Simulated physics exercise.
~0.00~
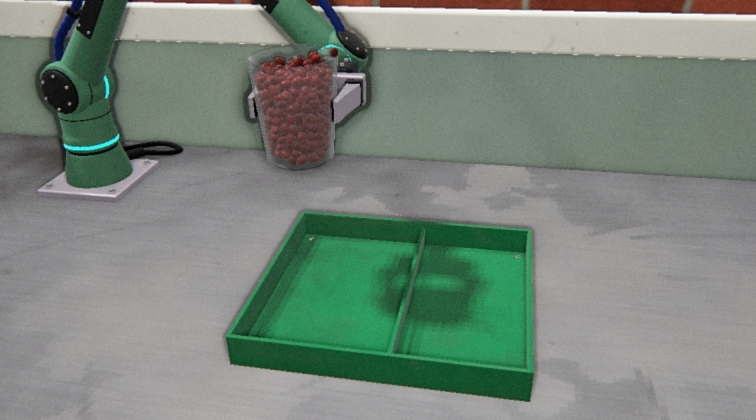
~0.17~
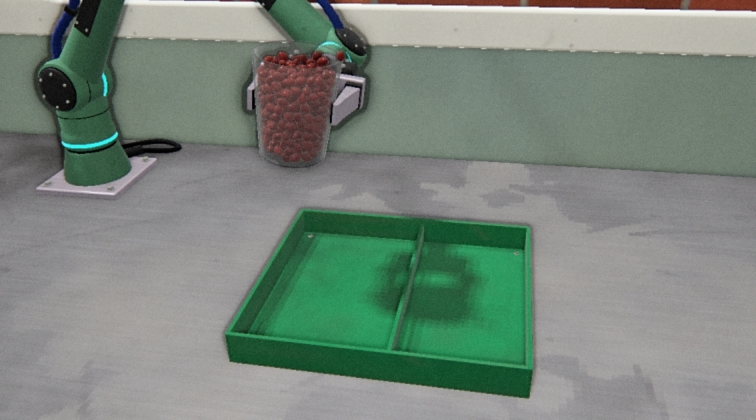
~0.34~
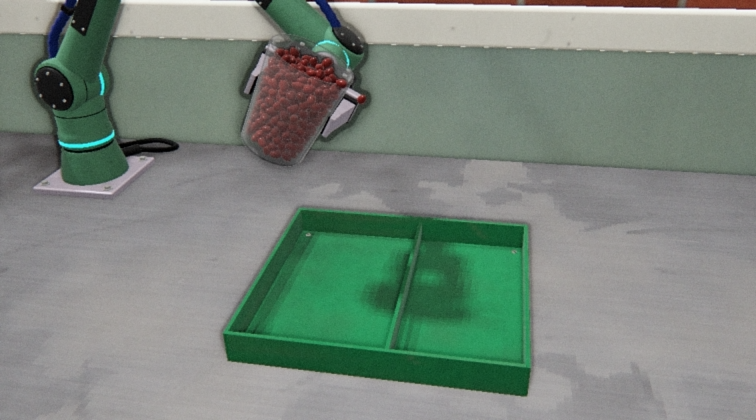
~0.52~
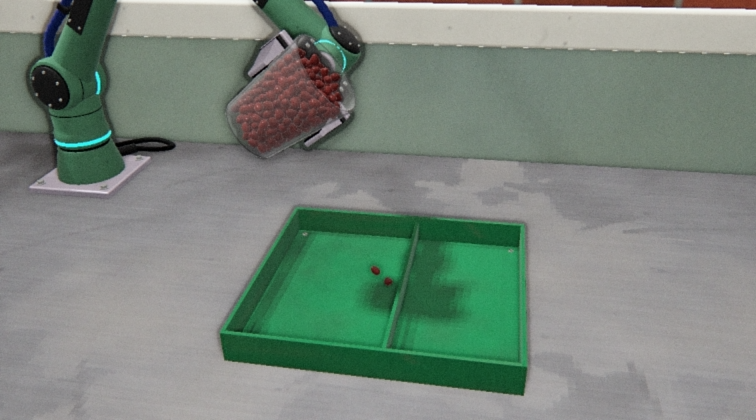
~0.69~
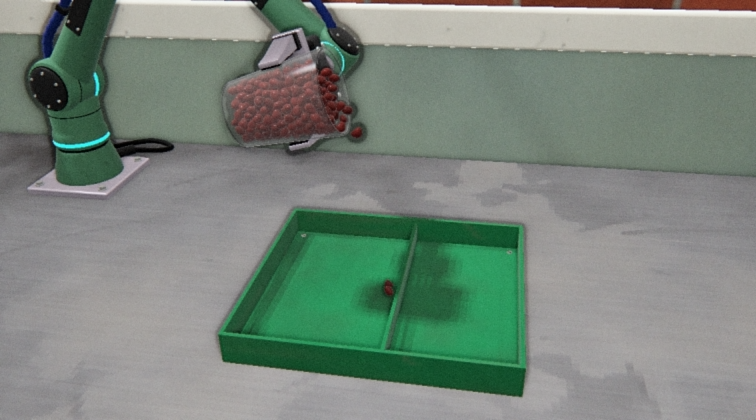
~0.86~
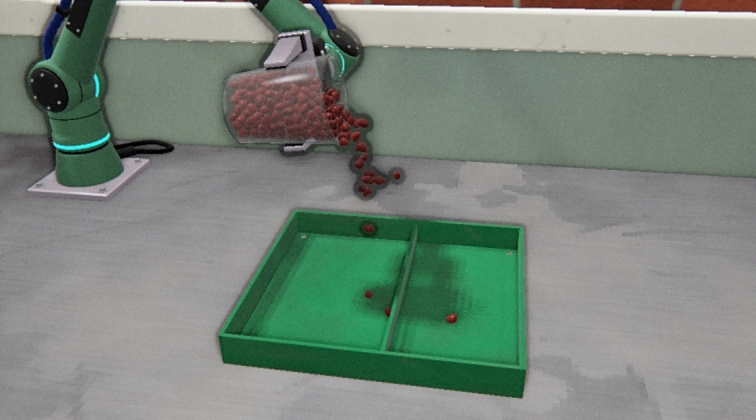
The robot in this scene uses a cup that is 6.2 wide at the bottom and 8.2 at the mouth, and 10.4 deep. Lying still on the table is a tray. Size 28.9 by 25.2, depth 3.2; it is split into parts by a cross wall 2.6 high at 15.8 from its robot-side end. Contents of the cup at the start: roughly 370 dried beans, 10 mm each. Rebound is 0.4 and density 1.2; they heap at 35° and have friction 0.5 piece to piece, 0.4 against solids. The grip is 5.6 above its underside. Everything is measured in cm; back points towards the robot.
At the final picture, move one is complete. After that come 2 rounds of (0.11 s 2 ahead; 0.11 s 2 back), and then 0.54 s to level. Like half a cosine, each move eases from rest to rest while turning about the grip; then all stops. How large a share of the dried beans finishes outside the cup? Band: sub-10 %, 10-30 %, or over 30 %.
Band: Over 30 %.
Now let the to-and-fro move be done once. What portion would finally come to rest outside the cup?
About 30 per cent, then.
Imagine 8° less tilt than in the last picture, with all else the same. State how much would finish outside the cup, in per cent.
I'd put it close to 25 per cent.
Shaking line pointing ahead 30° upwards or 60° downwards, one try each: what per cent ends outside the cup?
Estimates, in order: 40 % then 15 %.
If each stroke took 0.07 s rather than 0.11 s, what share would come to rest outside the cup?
That would give around 55 per cent.
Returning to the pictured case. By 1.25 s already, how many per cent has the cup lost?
Share out so far: Close to 30 %.
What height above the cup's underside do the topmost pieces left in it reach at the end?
I'd put it at close to 8.5 centimetres.
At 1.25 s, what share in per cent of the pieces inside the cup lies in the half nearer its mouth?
Something near 60 per cent is there.
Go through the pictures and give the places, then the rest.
In the first picture, the cup middle at (297, 110), level; upper third of the load around (297, 81), from x 260 to 335, top at y 55; 374 in the cup.
In the second picture, the cup middle at (295, 107), tilted 8° forward; upper third of the load around (297, 79), from x 260 to 340, top at y 55.
In the third picture, the cup middle at (291, 105), tilted 28° forward; upper third of the load around (295, 81), from x 250 to 360, top at y 55; 372 in the cup, 2 in flight or on a rim.
In the fourth picture, the cup middle at (287, 104), tilted 54° forward; upper third of the load around (293, 83), from x 235 to 390, top at y 55; 372 in the cup, 2 in the robot-side part.
In the fifth picture, the cup middle at (285, 104), tilted 74° forward; upper third of the load around (290, 85), from x 235 to 390, top at y 65; 371 in the cup, 2 in the robot-side part, 1 in flight or on a rim.
In the sixth picture, the cup middle at (284, 104), tilted 82° forward; upper third of the load around (280, 90), from x 235 to 450, top at y 75; 360 in the cup, 2 in the robot-side part, 1 in the far-side part, 11 in flight or on a rim.
After 1.25 s, tilted 82° forward, highest piece 24 above the table; 264 in the cup, 54 in the robot-side part, 38 in the far-side part, 18 in flight or on a rim.
After 1.64 s, tilted 24° forward, highest piece 26 above the table; 220 in the cup, 89 in the robot-side part, 64 in the far-side part, 1 in flight or on a rim.
After 2.04 s, level, highest piece 26 above the table; 220 in the cup, 90 in the robot-side part, 64 in the far-side part.
After 3.09 s, level, highest piece 26 above the table; 220 in the cup, 90 in the robot-side part, 64 in the far-side part.
In the end, 220 in the cup, 90 in the robot-side part, 64 in the far-side part. That is 41 % outside the cup.
